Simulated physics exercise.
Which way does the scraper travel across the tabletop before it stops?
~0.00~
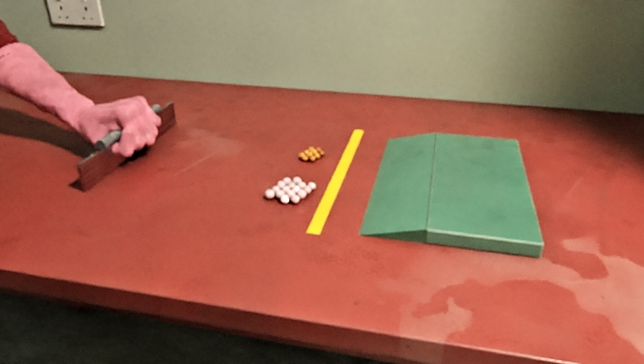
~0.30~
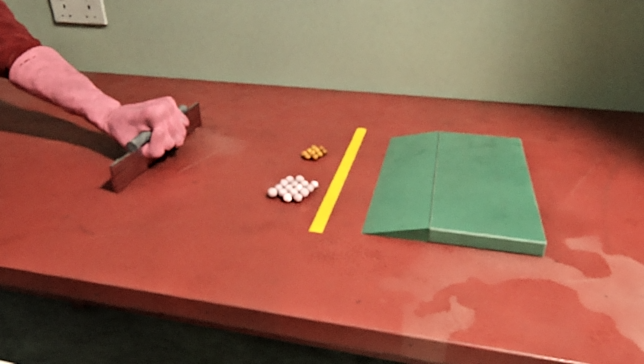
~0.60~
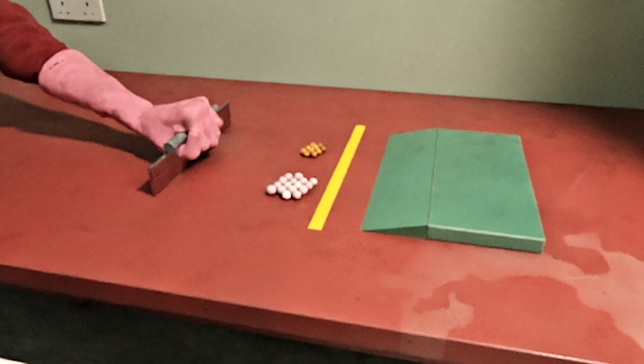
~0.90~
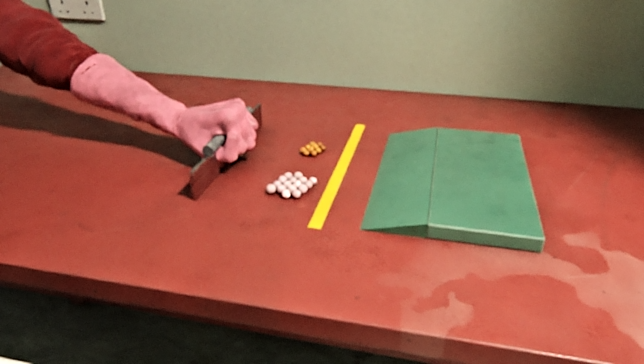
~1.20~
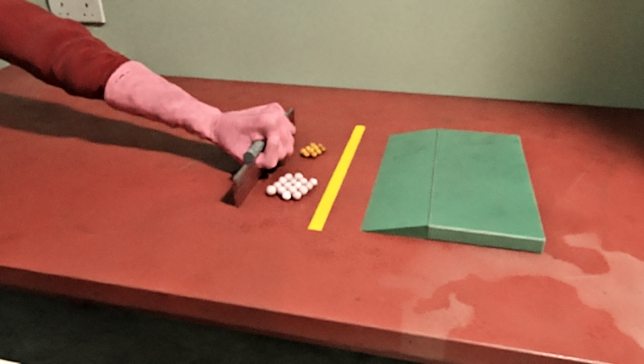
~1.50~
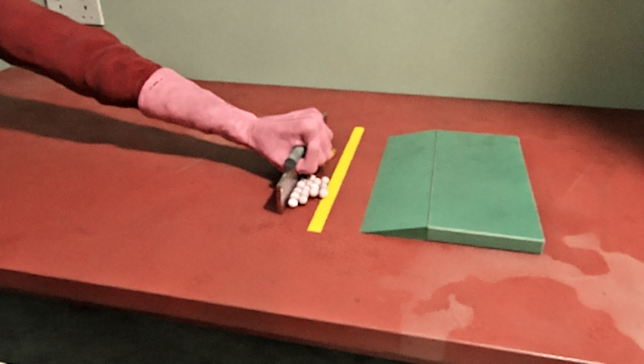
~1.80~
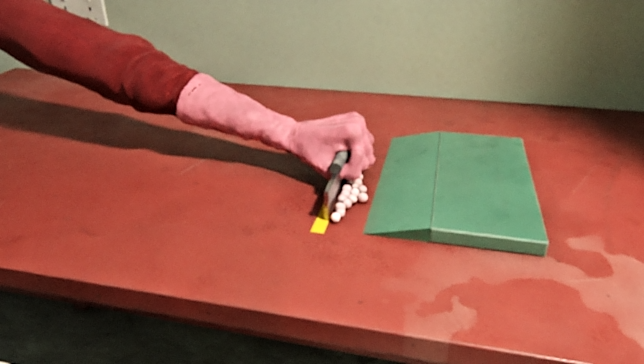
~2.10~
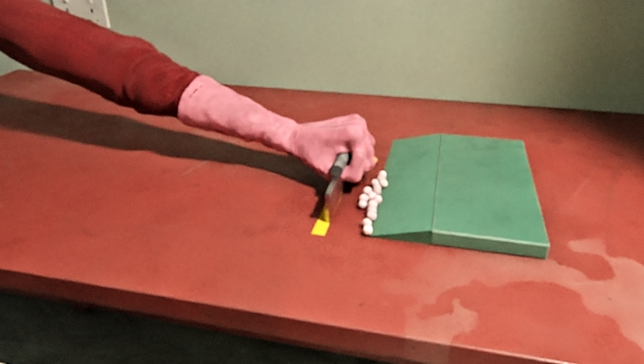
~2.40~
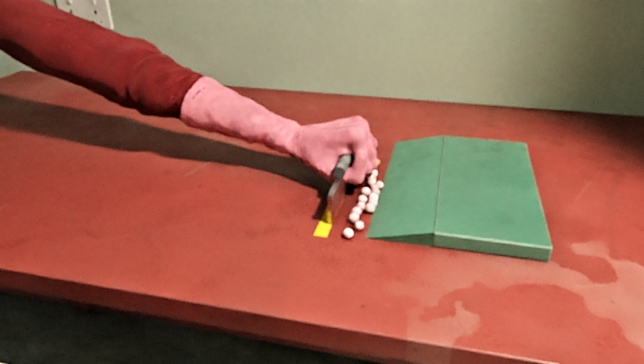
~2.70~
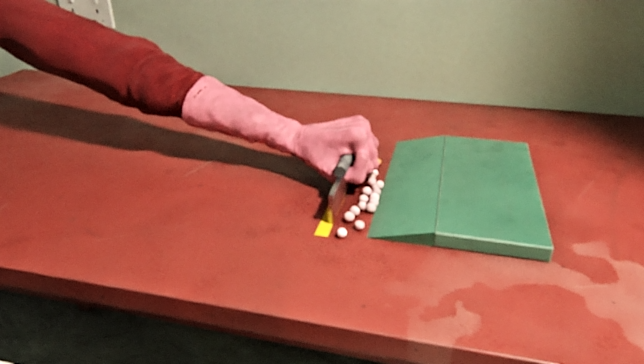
It travels to the right, going from the left part of the table to the yellow tape.
At first, a pink-gloved hand holds a dark scraper upright at the left of a red tabletop, with small white balls and a smaller orange cluster lying before a yellow strip and a green ramp. The hand slides the scraper steadily right until it reaches the loose pieces. It pushes the white balls along to the yellow tape and stops there, while the orange ones are lost from sight behind the hand. The white balls roll on to the foot of the ramp, a few touching its edge. They then drift back slightly and rest short of the slope, none having reached the top.
